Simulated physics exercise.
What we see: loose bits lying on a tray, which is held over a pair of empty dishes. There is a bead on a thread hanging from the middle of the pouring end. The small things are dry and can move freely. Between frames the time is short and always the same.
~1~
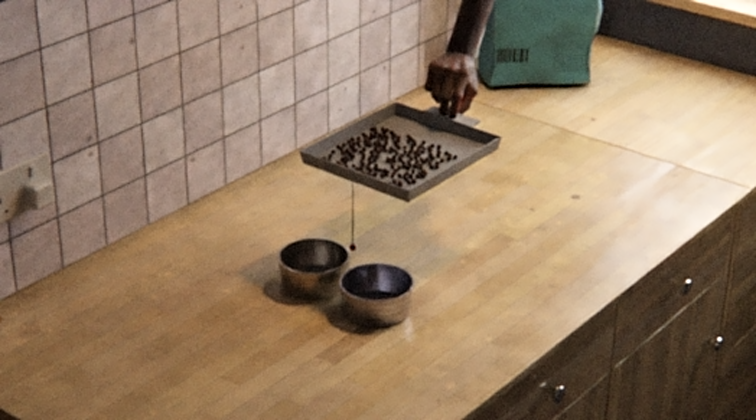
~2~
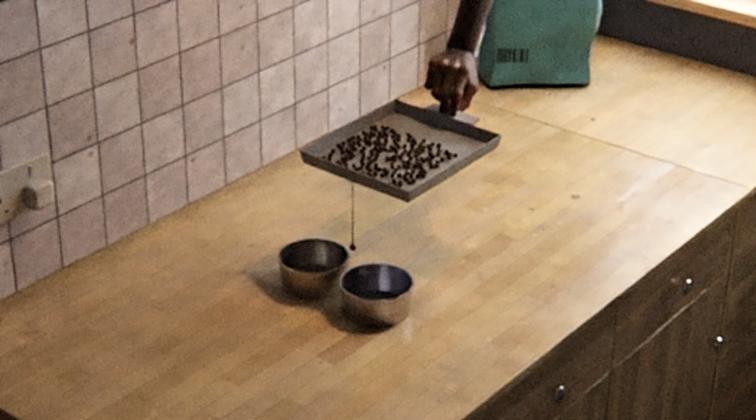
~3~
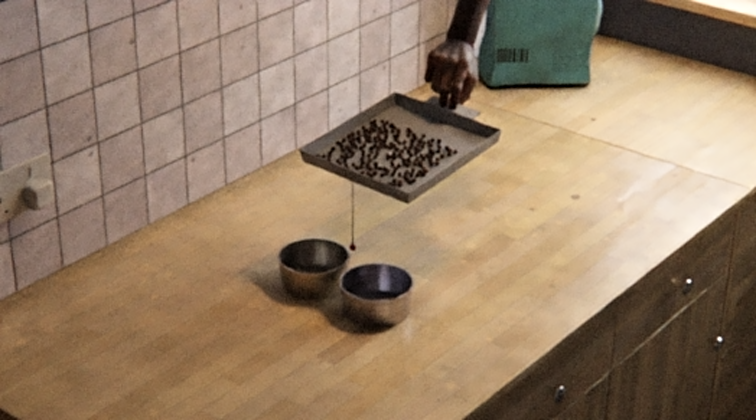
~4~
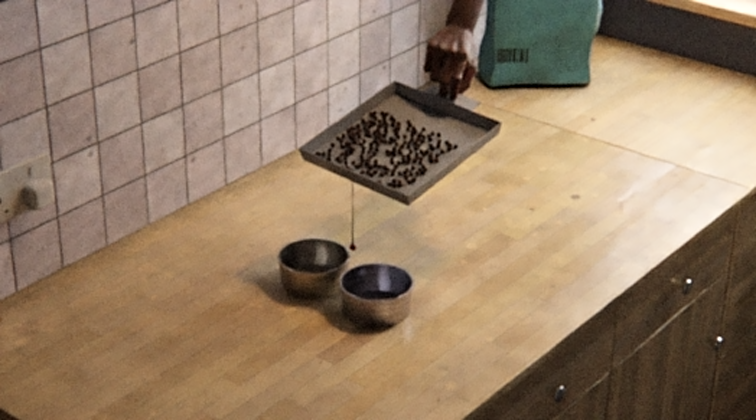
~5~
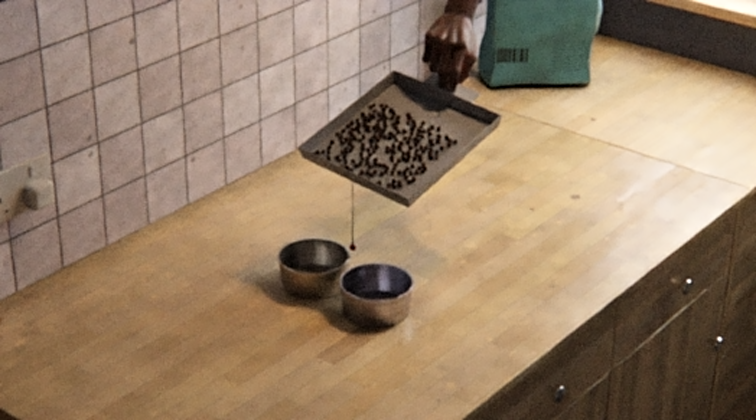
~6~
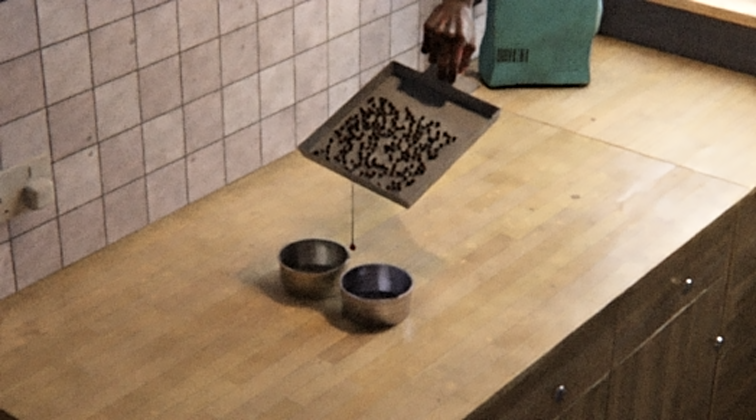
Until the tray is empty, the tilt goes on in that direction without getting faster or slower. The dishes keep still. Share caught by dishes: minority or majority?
Majority.
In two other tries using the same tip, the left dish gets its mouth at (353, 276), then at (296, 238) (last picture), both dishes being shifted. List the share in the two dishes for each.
50 and 30 in a hundred.
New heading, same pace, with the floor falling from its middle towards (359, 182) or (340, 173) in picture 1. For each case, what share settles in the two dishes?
First some 80, then 70 per cent.
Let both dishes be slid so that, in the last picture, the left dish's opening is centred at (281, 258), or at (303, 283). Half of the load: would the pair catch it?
Catch, run one: Below the halfway mark; run two: Below the halfway mark.
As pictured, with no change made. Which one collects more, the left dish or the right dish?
That's going to be the right-positioned one.
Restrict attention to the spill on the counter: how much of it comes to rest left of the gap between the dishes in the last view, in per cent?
Estimate: About 40 percent.
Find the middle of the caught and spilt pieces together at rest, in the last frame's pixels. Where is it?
Somewhere around (379, 307) in the final view.
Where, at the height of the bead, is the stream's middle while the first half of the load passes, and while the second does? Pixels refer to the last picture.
The opening half passes (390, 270), the closing half (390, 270).
Just after the last frame, tray tipped steeply; almost all on the tray; just a few in the right dish; just a few in the air.
A moment on, tray tipped past a quarter turn; roughly two thirds on the tray; about a tenth in the right dish; just a few outside both; roughly a quarter in the air.
Further on, tray tipped past a quarter turn; the larger part in the right dish; roughly a quarter outside both.
When it is over, tray tipped past a quarter turn; the larger part in the right dish; not one in the left dish; roughly a quarter outside both.
